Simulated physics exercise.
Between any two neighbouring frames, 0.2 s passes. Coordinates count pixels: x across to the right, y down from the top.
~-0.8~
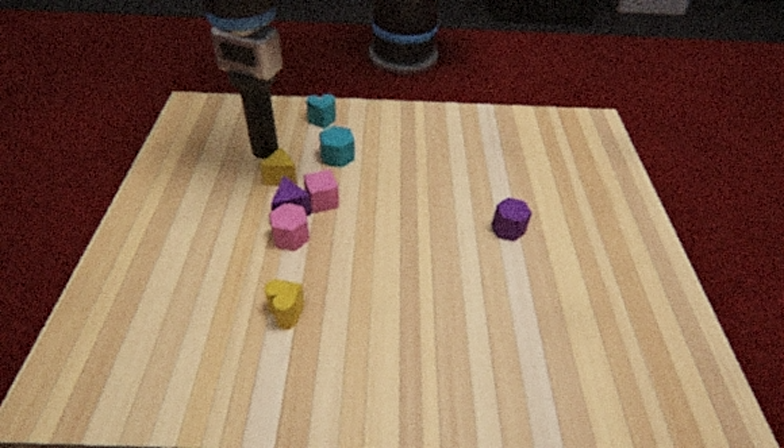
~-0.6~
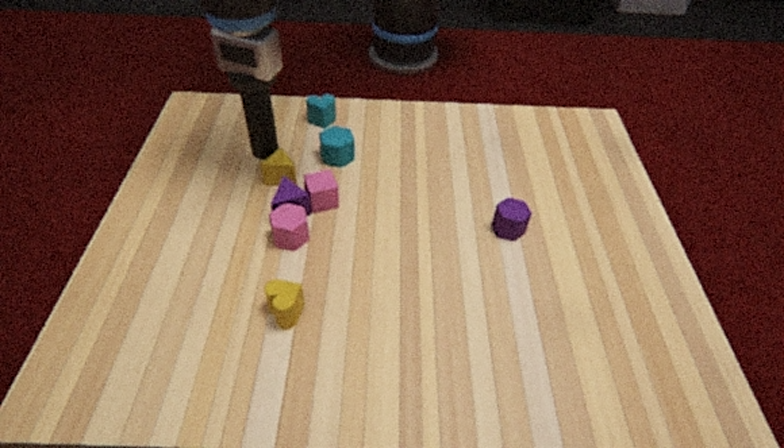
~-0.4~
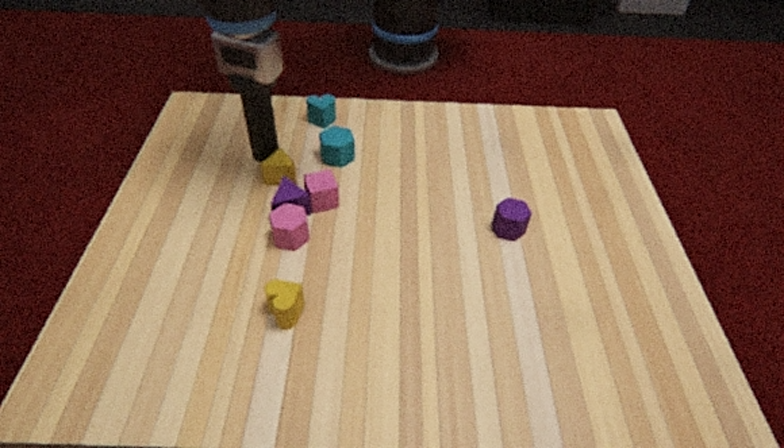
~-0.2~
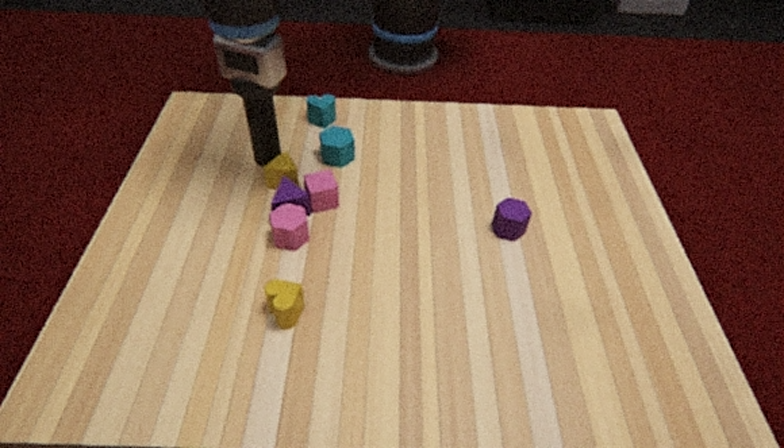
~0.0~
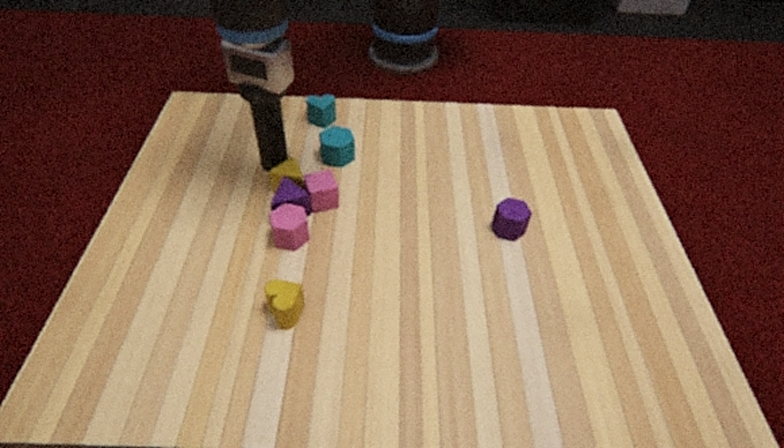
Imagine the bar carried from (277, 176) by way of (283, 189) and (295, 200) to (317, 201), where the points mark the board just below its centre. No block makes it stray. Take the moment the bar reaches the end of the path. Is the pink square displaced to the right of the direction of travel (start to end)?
Going by the path, no.
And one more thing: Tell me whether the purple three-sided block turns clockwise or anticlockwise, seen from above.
From above, the turn goes anticlockwise.
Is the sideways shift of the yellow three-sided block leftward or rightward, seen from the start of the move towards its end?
Shifts right.
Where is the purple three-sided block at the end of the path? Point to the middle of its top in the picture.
When the path ends, it will be at (273, 201).
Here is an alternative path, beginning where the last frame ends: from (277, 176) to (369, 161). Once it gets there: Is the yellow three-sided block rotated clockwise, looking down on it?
Yes, I think so.
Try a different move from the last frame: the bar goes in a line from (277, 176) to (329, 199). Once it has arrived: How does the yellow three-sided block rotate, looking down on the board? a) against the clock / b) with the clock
The one that fits is b, with the clock.
What follows on the original path. Halfway along, bar at (286, 184); purple three-sided block at (276, 199), turned 25° anticlockwise; yellow three-sided block at (300, 188); pink square at (325, 180).
At the end, bar at (316, 188); purple three-sided block at (273, 201), turned 20° anticlockwise; yellow three-sided block at (318, 197), turned 30° clockwise; pink six-sided block at (289, 218); pink square at (346, 182).
